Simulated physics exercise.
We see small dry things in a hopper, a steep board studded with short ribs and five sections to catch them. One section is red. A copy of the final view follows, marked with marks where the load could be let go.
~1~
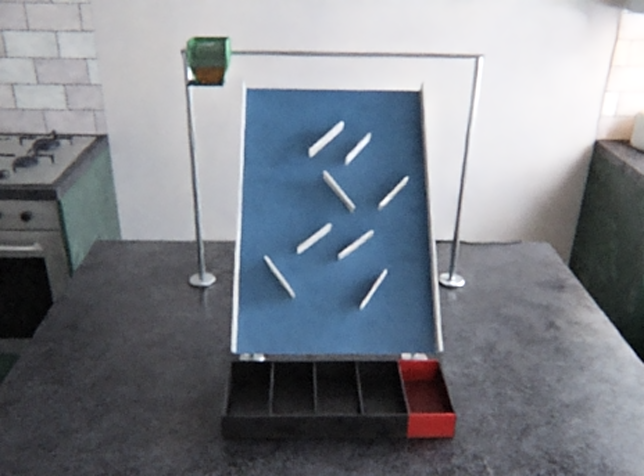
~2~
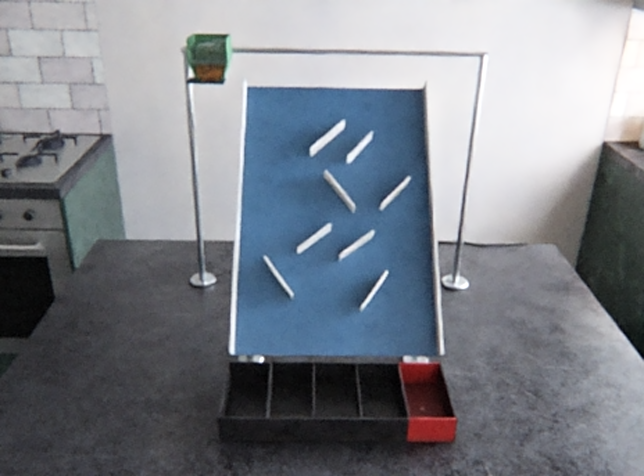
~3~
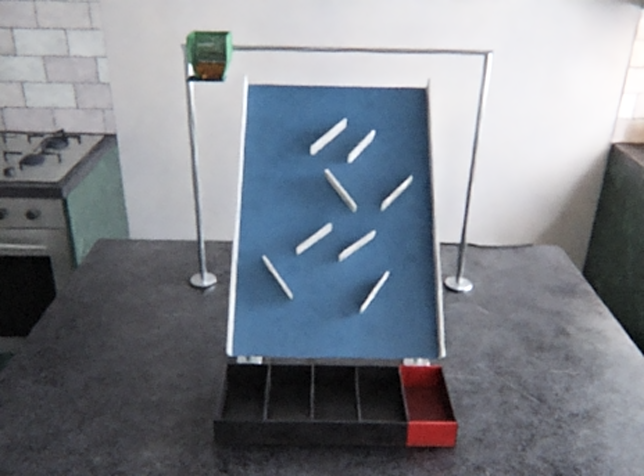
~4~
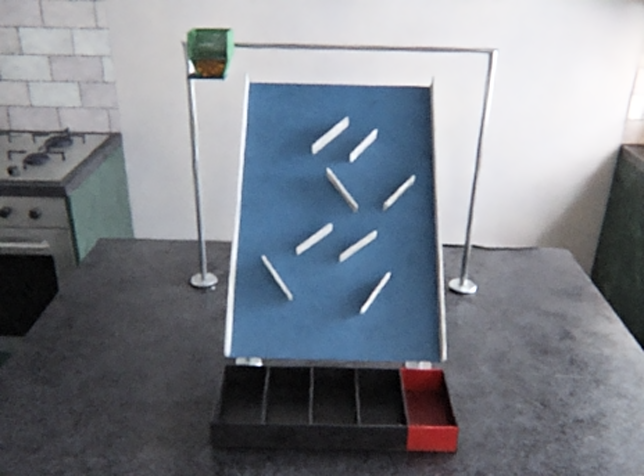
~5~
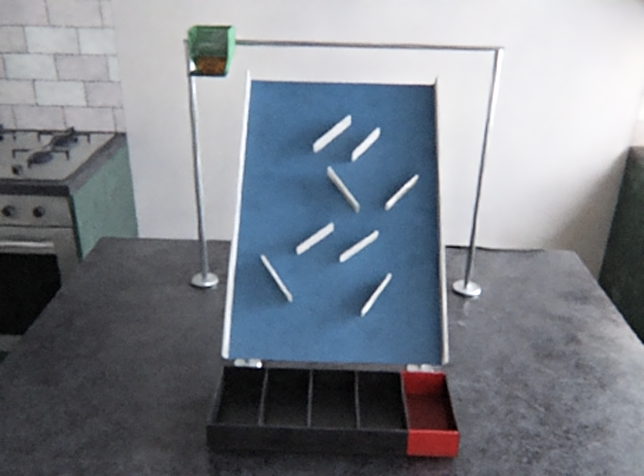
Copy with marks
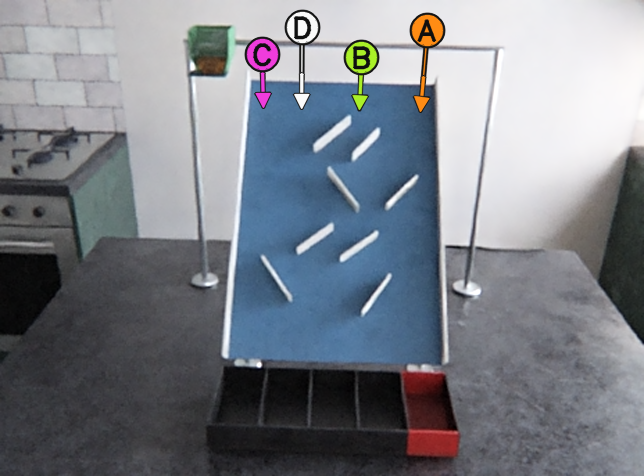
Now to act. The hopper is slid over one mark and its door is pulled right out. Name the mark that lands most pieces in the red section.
Best: A.
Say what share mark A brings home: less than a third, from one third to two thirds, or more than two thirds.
It is from one third to two thirds.
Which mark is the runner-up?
The answer is B.
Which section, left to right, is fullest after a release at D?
The third.
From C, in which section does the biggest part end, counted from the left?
The first from the left.
On the marked copy, mark A meets the board at (420, 106); mark B meets the board at (359, 104); mark C meets the board at (263, 102); mark D meets the board at (301, 103).
With A, about a third in the red section, about a third in other sections, about a quarter outside the box.
With B, about a quarter in the red section, about two thirds in other sections, a stray few held on the board, a small part outside the box.
With C, none in the red section, most in other sections, a small part outside the box.
With D, none in the red section, most in other sections, a small part outside the box.
